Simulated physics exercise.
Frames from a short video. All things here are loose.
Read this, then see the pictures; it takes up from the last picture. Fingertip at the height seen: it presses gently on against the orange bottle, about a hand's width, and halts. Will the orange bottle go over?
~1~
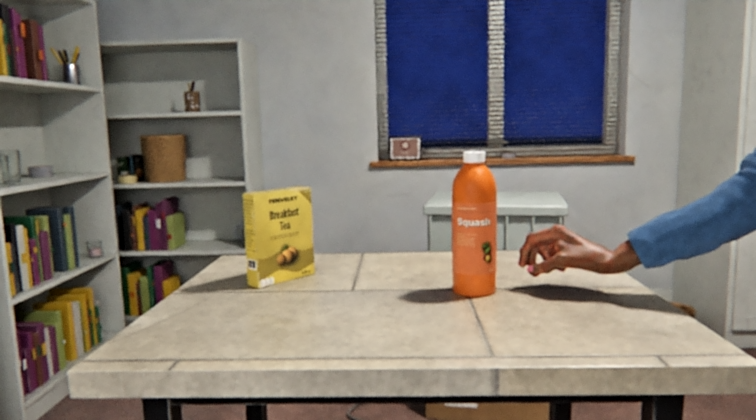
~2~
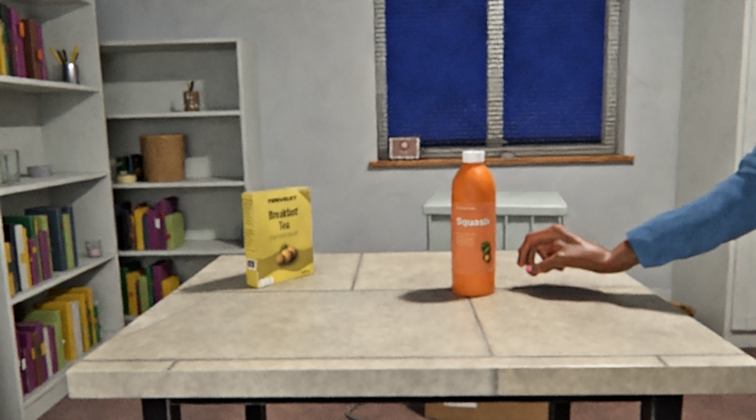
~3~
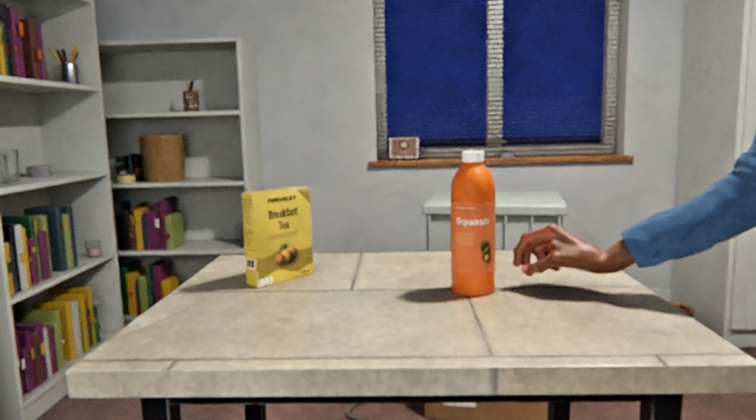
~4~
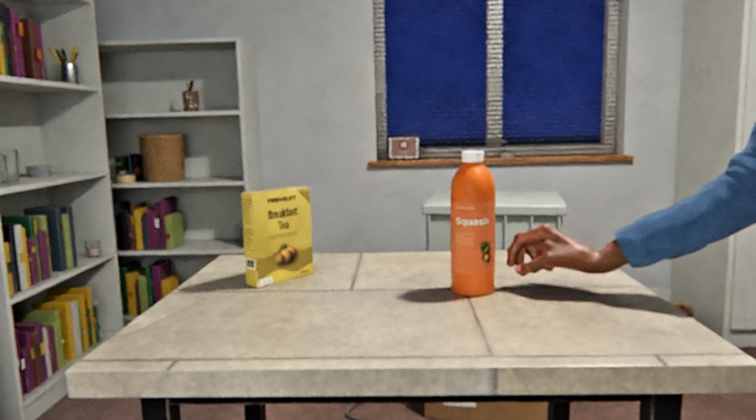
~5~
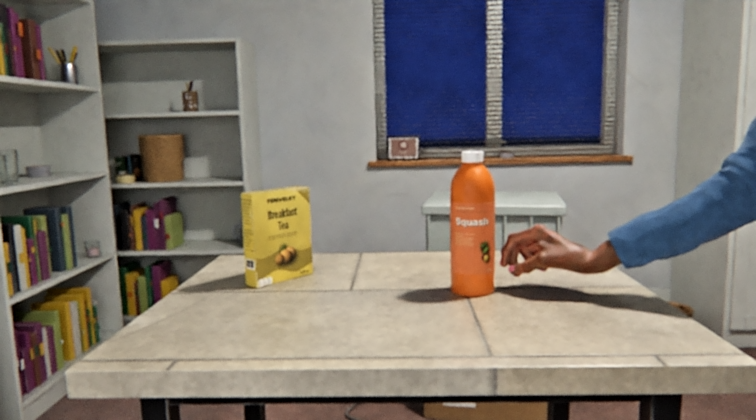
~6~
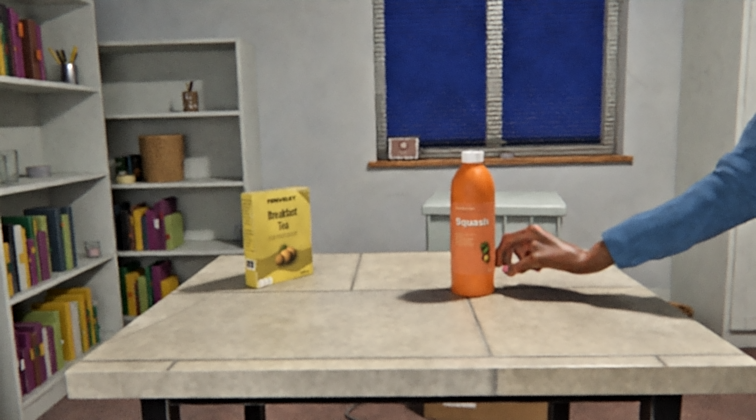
No. It is left on its base.
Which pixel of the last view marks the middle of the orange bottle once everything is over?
End point in the final view: About (403, 224).
Then, 0.20 s later than the last frame, orange bottle moved a little near (461, 223).
Then, 0.50 s later than the last frame, orange bottle moved about its own width near (439, 223).
Then, 0.70 s later than the last frame, orange bottle moved about its own width near (423, 223).
Then, 0.90 s later than the last frame, orange bottle moved about its own width near (408, 223).
When it is over, moved from the start, orange bottle. End places, in pixels of the last picture, orange bottle near (403, 223).
